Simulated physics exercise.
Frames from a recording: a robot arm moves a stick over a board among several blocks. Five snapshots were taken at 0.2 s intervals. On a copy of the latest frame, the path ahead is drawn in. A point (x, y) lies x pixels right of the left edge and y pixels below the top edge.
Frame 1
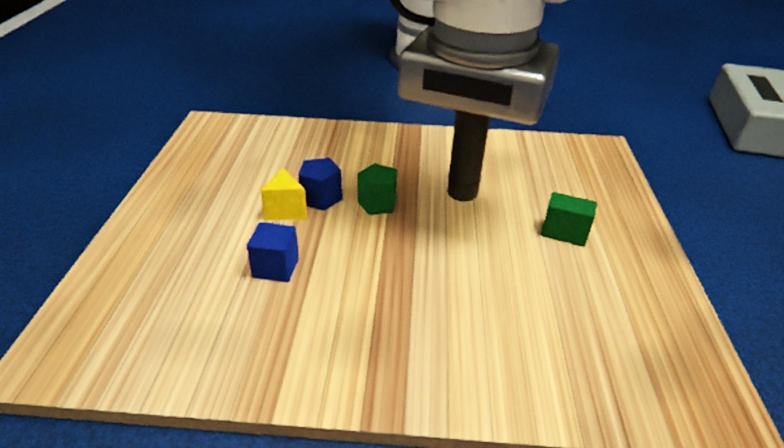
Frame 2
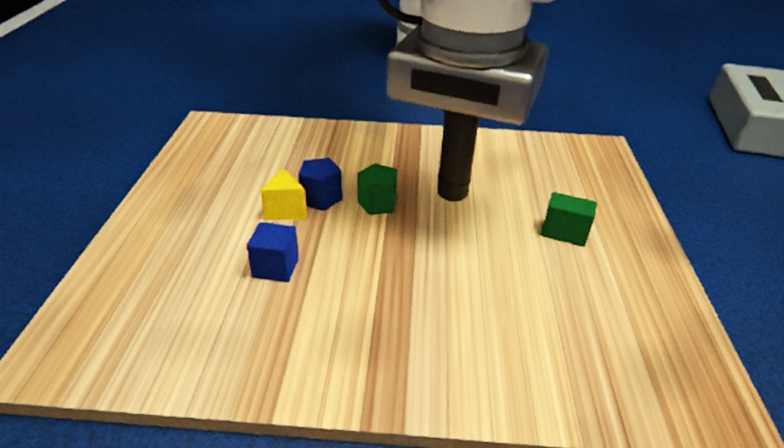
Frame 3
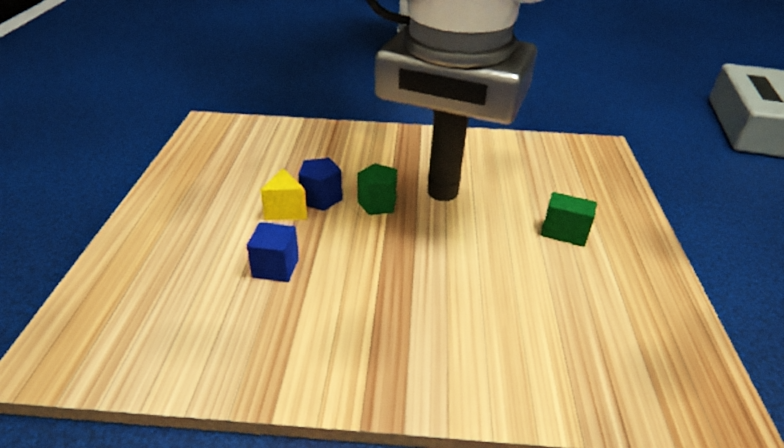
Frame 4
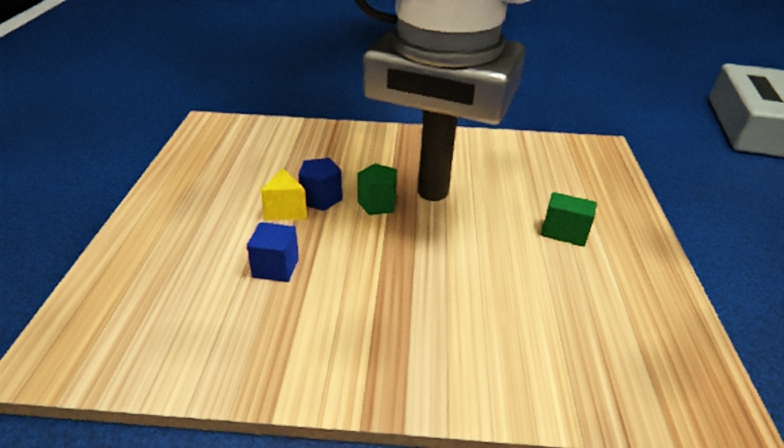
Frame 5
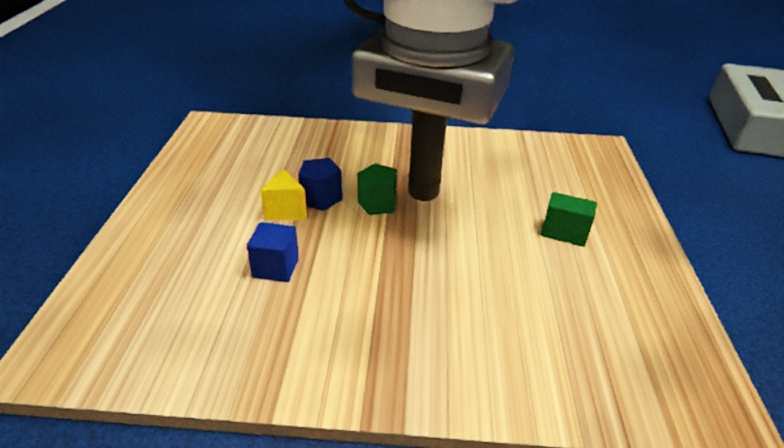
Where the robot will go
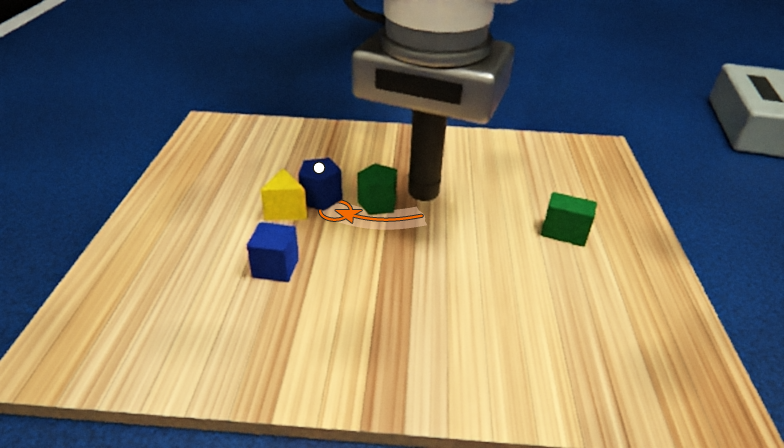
On a wooden board over a blue surface, a robot arm holding a dark stick moves slowly left toward a green block, while the yellow triangular block and the blue and green blocks around it stay still.
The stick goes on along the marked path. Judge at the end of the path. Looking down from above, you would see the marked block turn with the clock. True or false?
Verdict: False.
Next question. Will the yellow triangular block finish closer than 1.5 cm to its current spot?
Yes - that is the case.
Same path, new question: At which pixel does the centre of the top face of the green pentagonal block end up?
I'd place it at (350, 164), taking the centre of its top.
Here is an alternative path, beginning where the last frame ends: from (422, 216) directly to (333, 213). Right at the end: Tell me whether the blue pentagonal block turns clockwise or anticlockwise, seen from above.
It turns round anticlockwise.
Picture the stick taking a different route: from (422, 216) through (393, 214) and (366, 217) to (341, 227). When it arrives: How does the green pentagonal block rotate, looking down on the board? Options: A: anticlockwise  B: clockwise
B.
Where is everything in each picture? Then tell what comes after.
Stick tip (462, 194); block tops, yellow triangular block (283, 181); blue pentagonal block (319, 168); green pentagonal block (379, 174), in the first frame.
Stick (453, 193); blocks unchanged, in the second frame.
Stick (443, 193); blocks unchanged, in the third frame.
Stick (433, 193); blocks unchanged, in the fourth frame.
Stick (424, 193); yellow triangular block (283, 181); blue pentagonal block (319, 168); green pentagonal block (379, 174), in the fifth frame.
Path on the board, from (422, 216) through (393, 220) and (363, 218) to (336, 210); the dot is on the blue pentagonal block.
On the path given first. Halfway along, stick (378, 197); green pentagonal block (364, 171), turned 45° clockwise.
At the end, stick (334, 188); yellow triangular block in place; blue pentagonal block (313, 163), turned 35° anticlockwise; green pentagonal block (350, 164), turned 110° clockwise.
